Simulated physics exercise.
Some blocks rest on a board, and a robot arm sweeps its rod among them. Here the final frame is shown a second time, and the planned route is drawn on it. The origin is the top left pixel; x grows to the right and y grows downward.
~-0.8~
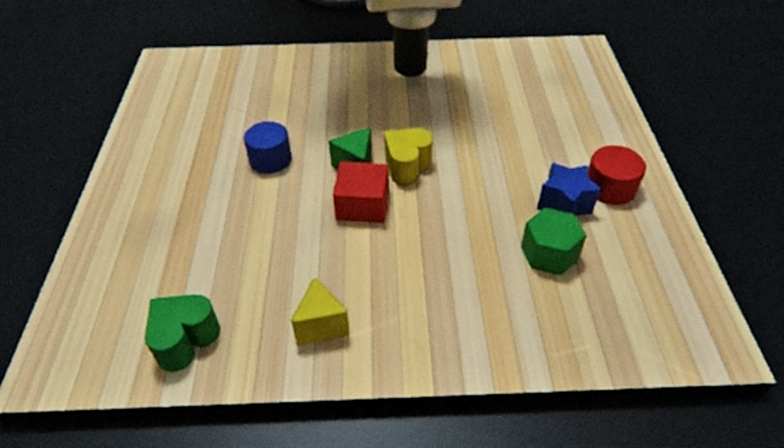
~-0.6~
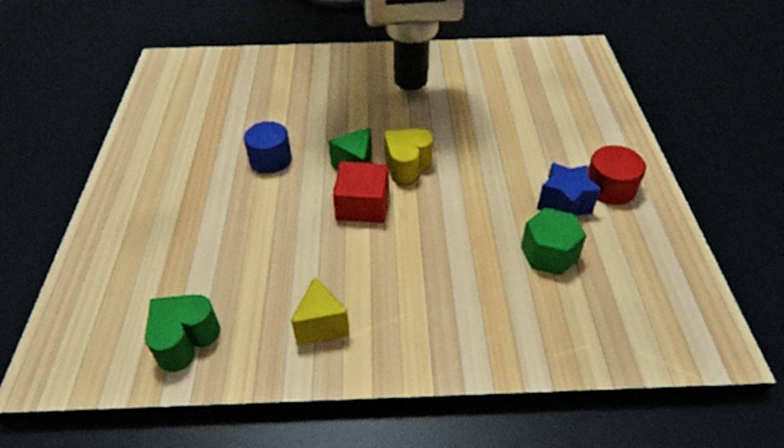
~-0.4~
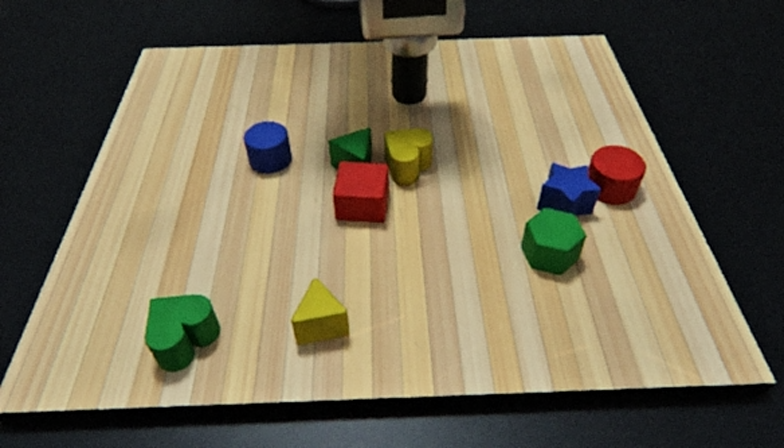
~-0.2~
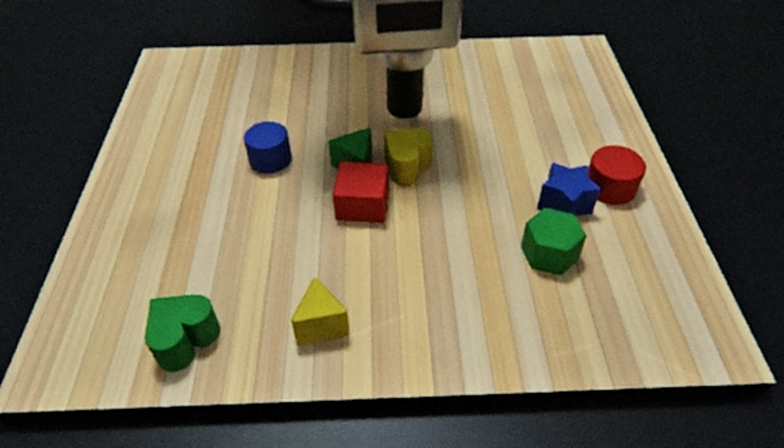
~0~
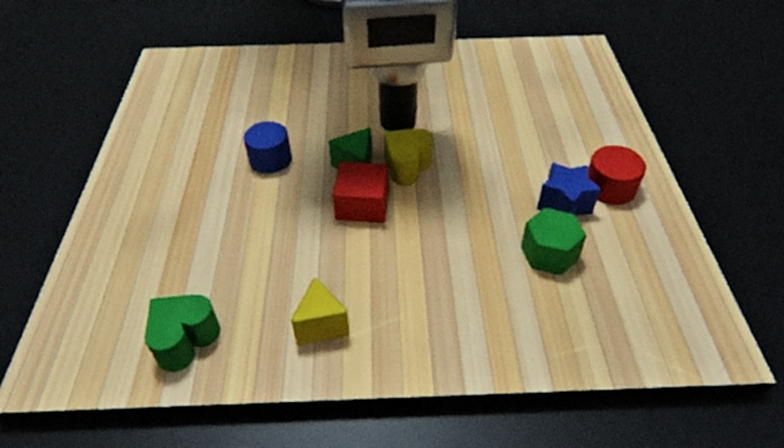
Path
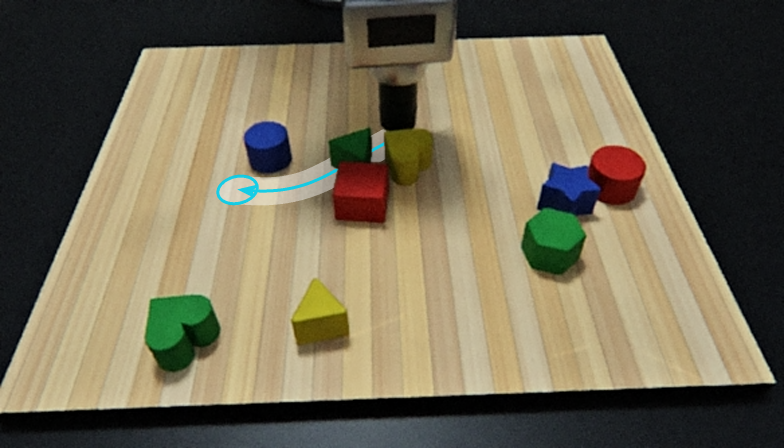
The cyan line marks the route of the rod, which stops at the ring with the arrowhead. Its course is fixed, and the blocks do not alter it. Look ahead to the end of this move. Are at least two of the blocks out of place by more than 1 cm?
The answer is no.
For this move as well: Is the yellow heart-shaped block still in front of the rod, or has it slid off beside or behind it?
My prediction: No longer in front.
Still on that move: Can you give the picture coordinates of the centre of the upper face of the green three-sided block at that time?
Answer: (282, 189).
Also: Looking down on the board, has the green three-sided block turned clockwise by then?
No - that is not the case.
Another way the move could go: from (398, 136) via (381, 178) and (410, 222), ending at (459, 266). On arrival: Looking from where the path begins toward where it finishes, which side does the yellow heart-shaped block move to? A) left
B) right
I'll go with A - left.
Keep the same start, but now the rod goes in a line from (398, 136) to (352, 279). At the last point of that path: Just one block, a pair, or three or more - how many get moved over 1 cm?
I expect two blocks to be moved by more than 1 cm.
The line goes from (398, 136) via (352, 161) and (300, 186), ending at (238, 190).
What follows on the original path. One third of the way, rod at (350, 149); green three-sided block at (328, 156), turned 65° anticlockwise.
Two thirds of the way, rod at (297, 173); green three-sided block at (286, 186), turned 95° anticlockwise; red square at (360, 183), turned 15° anticlockwise.
At the end, rod at (234, 177); green three-sided block at (282, 189), turned 105° anticlockwise; red square at (360, 183), turned 15° anticlockwise; yellow heart-shaped block unmoved.
